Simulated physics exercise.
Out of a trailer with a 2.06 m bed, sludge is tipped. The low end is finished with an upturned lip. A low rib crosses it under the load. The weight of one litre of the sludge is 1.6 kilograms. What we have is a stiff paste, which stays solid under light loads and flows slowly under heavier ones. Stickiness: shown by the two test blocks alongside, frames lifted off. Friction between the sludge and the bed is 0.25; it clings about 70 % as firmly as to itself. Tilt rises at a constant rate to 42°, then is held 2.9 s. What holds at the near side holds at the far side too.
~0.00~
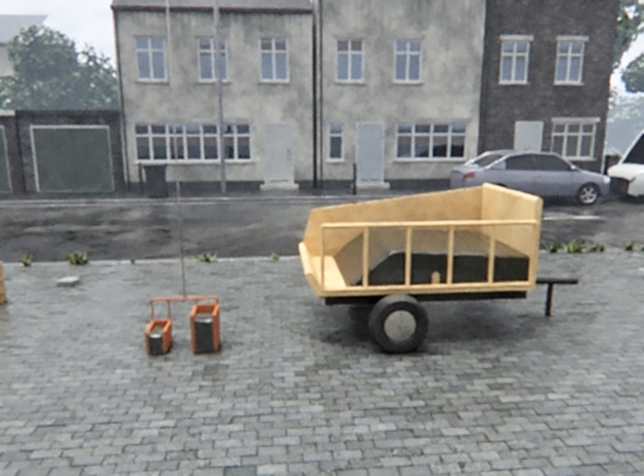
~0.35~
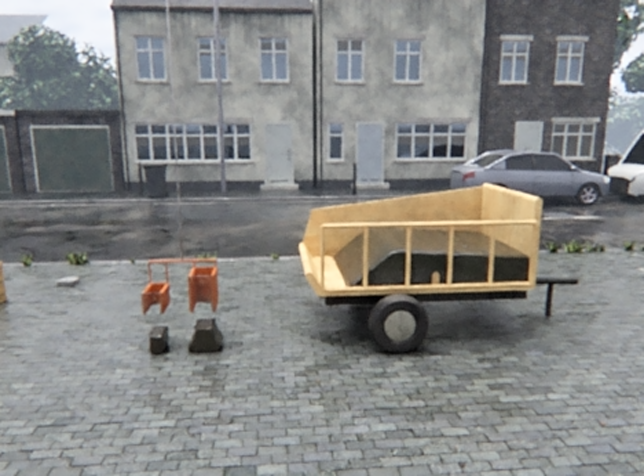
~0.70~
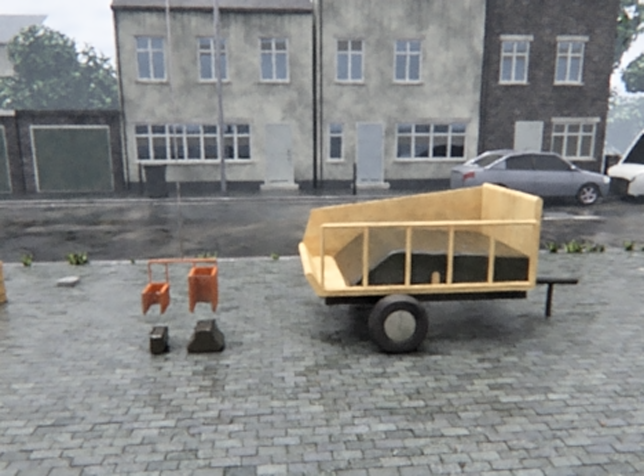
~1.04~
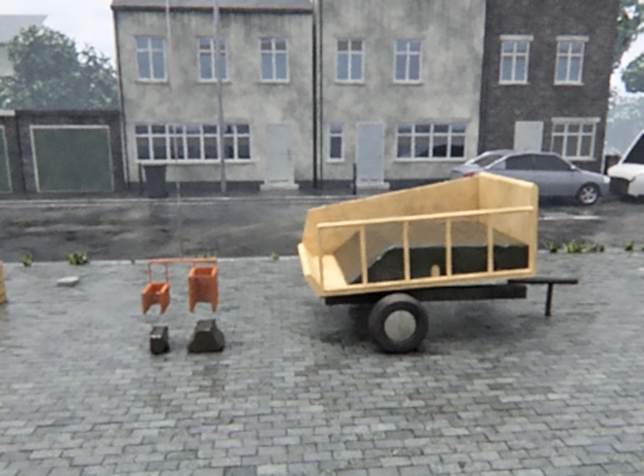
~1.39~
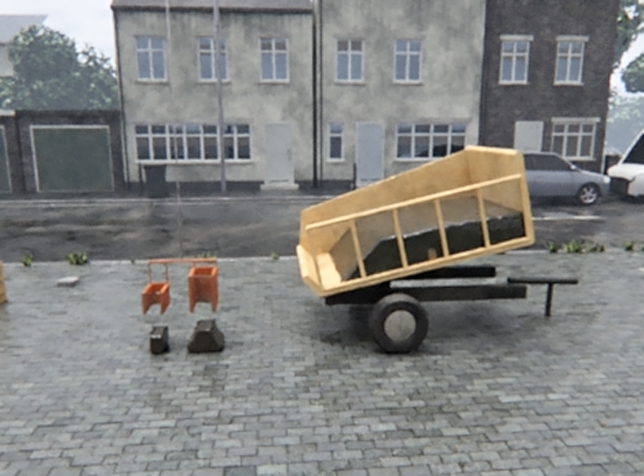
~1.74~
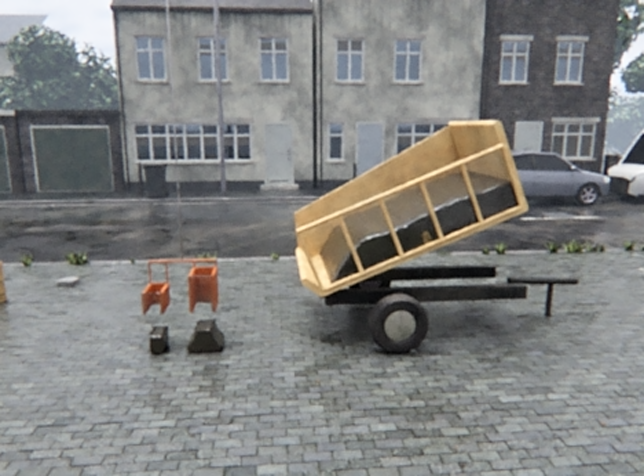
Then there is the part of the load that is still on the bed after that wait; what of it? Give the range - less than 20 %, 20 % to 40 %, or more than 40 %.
20 % to 40 %.
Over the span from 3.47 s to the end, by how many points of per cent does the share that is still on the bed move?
About 6 per cent of the whole.
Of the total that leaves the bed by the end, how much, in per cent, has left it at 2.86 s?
40 per cent.
After 2.25 s, the tilt is 35 degrees and 100 % is on the bed.
After 2.86 s, the tilt is 42 degrees and 73 % is on the bed.
After 3.47 s, the tilt is 42 degrees and 35 % is on the bed.
After 4.07 s, the tilt is 42 degrees and 28 % is on the bed.
After 5.50 s, at the end, the tilt is 42 degrees and 28 % is on the bed.
